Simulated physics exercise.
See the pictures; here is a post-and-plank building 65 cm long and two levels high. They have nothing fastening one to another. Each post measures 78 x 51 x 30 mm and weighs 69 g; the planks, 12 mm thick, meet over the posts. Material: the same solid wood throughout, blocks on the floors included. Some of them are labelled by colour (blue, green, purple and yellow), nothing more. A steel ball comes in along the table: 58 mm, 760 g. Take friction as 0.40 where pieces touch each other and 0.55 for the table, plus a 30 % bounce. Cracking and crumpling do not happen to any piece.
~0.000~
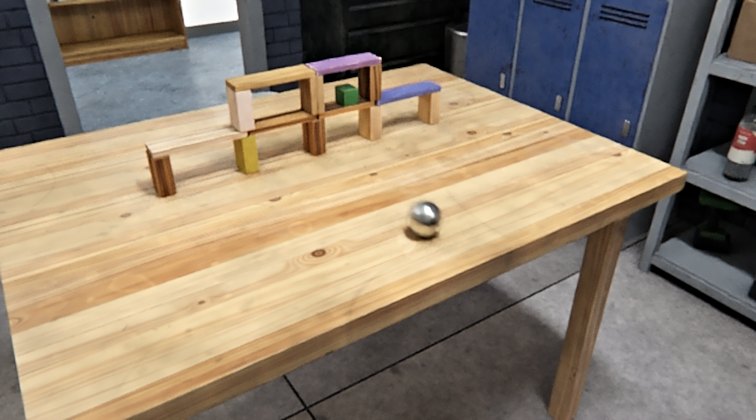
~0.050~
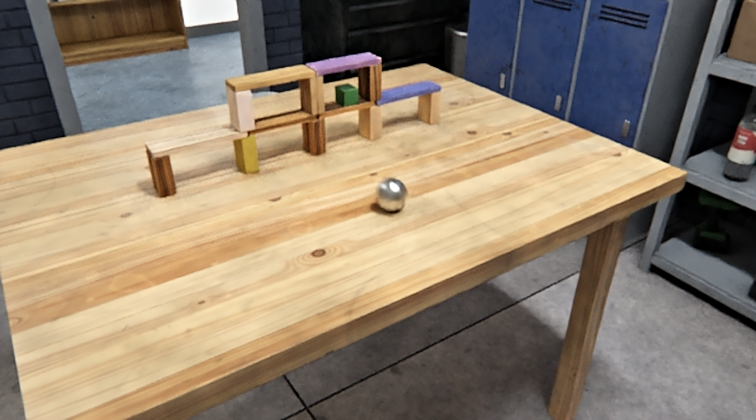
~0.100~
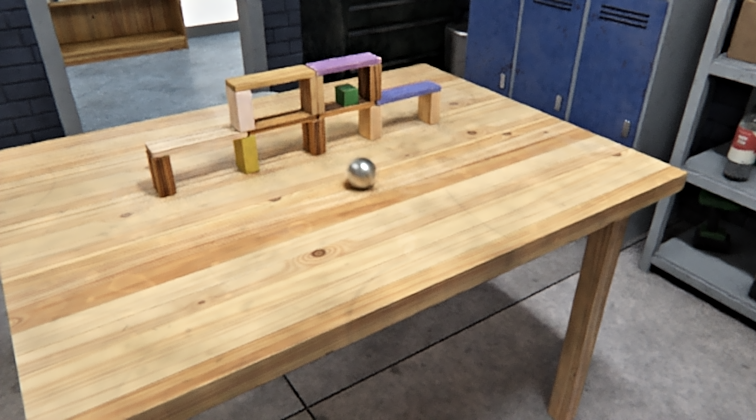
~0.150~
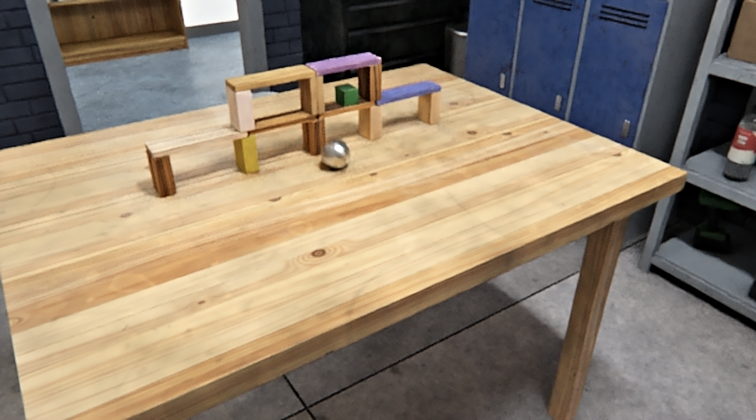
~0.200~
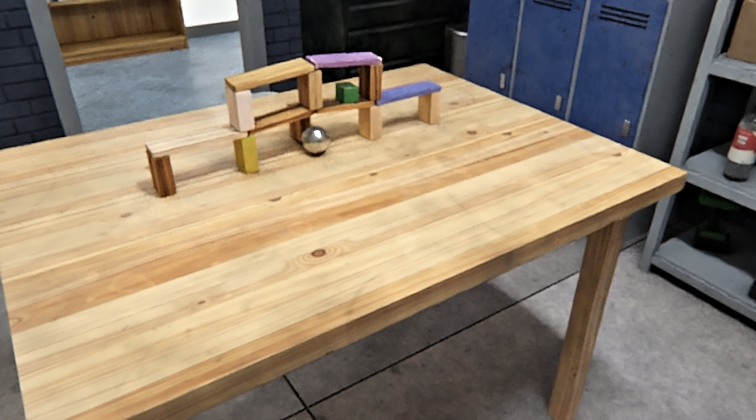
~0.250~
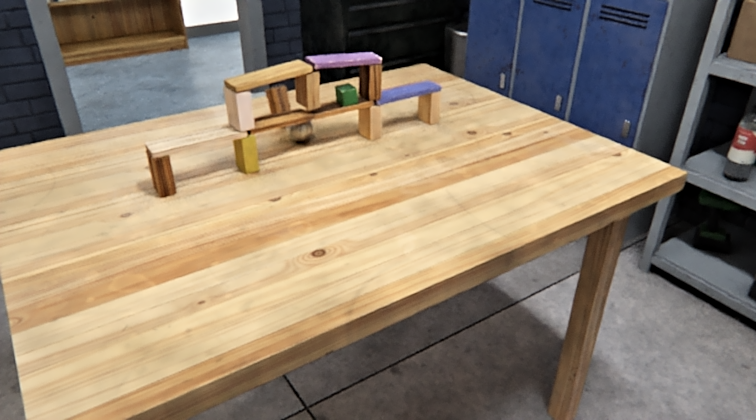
A steel ball rolled away across the wooden table toward a two-level block structure and knocked into a middle post, slipping in underneath as the posts and planks above shifted and leaned.
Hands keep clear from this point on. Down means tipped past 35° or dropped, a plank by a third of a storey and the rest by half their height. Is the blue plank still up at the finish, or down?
Still up.
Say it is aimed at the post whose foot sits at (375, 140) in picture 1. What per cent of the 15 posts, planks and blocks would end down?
Then it would be 50 %.
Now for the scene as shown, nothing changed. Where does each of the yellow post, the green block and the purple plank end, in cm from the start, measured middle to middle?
I'd estimate yellow at 0 cm, green at 12 cm and purple at 16 cm.
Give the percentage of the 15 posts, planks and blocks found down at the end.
I'd put it at roughly 60 per cent of them.
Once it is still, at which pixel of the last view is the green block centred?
In the last picture it sits at roughly (310, 128).
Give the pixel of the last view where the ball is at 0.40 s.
(258, 97), more or less.
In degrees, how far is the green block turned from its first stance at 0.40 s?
It's at some 50 degrees.
After 0.31 s, ball still moving; 4 of the 15 pieces down; blue plank unmoved; green block leaning 30°, 22 mm lower.
After 0.40 s, ball still moving; 7 of the 15 pieces down; blue plank unmoved; green block leaning 50°, 41 mm lower.
After 0.60 s, ball still moving; 8 of the 15 pieces down; blue plank unmoved; green block leaning 40°, 8 cm lower.
After 1.00 s, ball still moving; 9 of the 15 pieces down; blue plank unmoved; green block leaning 38°, 8 cm lower.
By the end (1.2 s), ball rolling away; 9 of the 15 pieces down; blue plank unmoved; green block leaning 38°, 8 cm lower; purple plank leaning 19°, 14 cm lower. As the last picture would show them, middles, blue plank near (403, 93), green block near (310, 128).
